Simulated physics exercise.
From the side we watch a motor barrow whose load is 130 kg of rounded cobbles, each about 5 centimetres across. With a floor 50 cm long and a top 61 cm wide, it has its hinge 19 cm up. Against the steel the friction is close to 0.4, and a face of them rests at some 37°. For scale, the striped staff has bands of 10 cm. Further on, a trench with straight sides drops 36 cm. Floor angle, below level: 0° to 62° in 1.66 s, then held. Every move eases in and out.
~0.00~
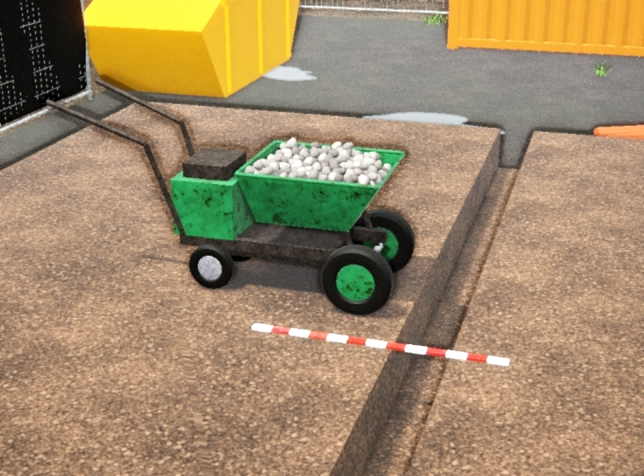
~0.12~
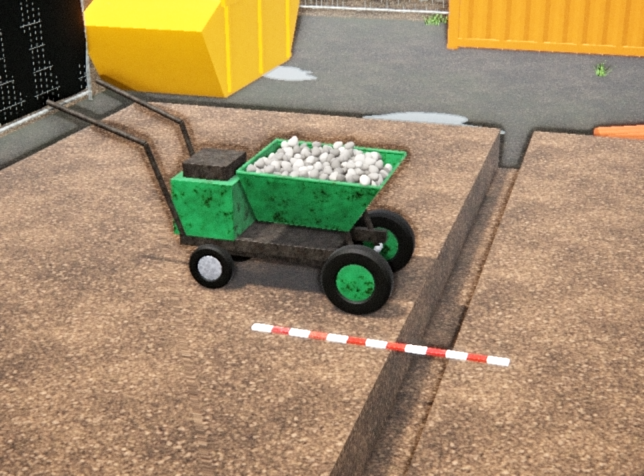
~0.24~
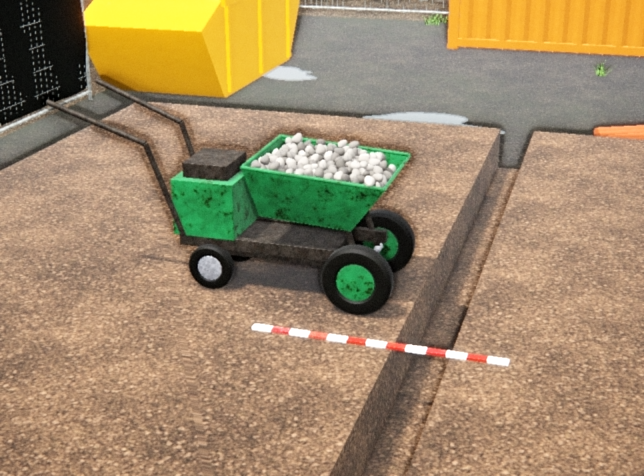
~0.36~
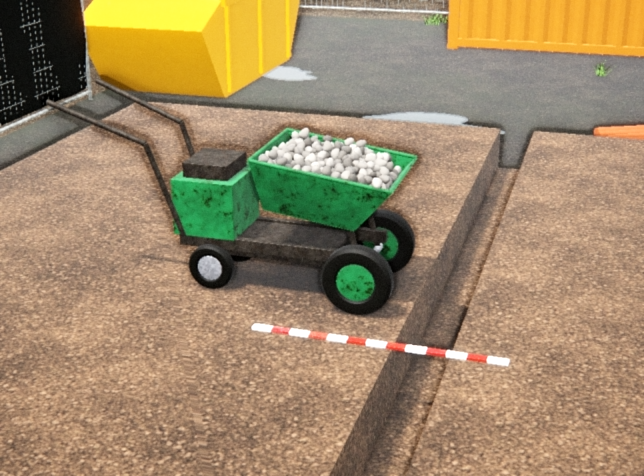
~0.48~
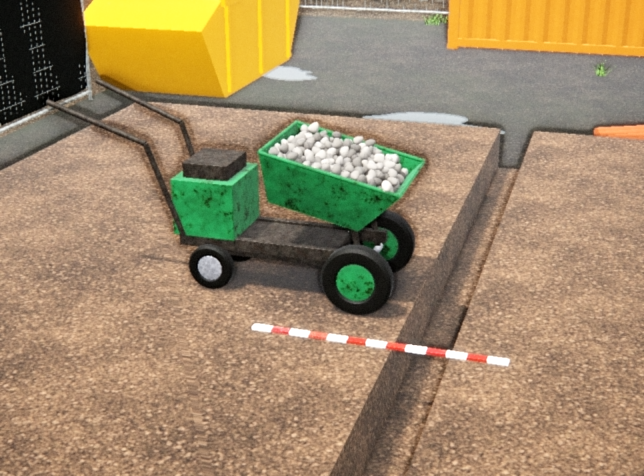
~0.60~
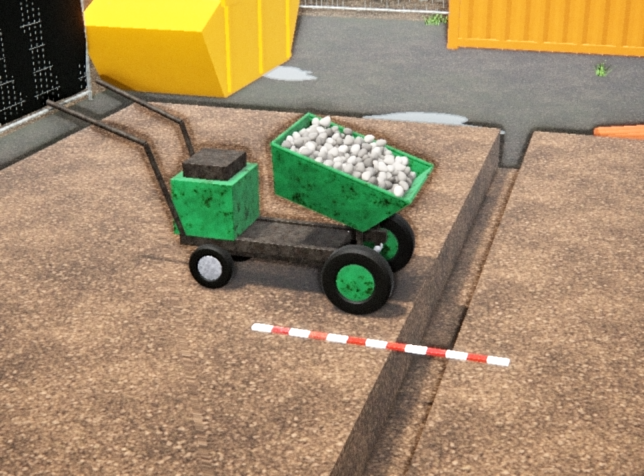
The clip opens on a green motor barrow loaded with pale rounded stones, standing still on brown ground beside a trench and a red-and-white striped staff. Its skip begins to tilt slowly, the left end rising away from the body. The skip then steepens toward the right, the stones riding up with it, while the wheels stay put.
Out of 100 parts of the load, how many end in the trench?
Some 18 out of 100.
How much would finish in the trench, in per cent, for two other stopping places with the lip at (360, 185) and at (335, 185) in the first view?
I'd say some 35 per cent and some 60 per cent.
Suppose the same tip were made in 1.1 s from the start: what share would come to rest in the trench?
Estimate: About 15 %.
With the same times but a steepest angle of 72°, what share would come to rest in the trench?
Share in trench: Approx. 25%.
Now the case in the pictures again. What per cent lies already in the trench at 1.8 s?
0 per cent, give or take.
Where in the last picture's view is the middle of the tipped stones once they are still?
(499, 305).
After 1.2 s the floor is at 52°; 99 % in the skip; the foremost stones are at (470, 253).
After 1.8 s the floor is at 62°; 72 % in the skip, 1 % in the trench, 28 % past the trench; the foremost stones are at (559, 302).
After 2.1 s the floor is at 62°; 54 % in the skip, 2 % in the trench, 44 % past the trench; the foremost stones are at (623, 314).
After 4.1 s the floor is at 62°; 28 % in the skip, 18 % in the trench, 54 % past the trench; the foremost stones are past the picture's edge.
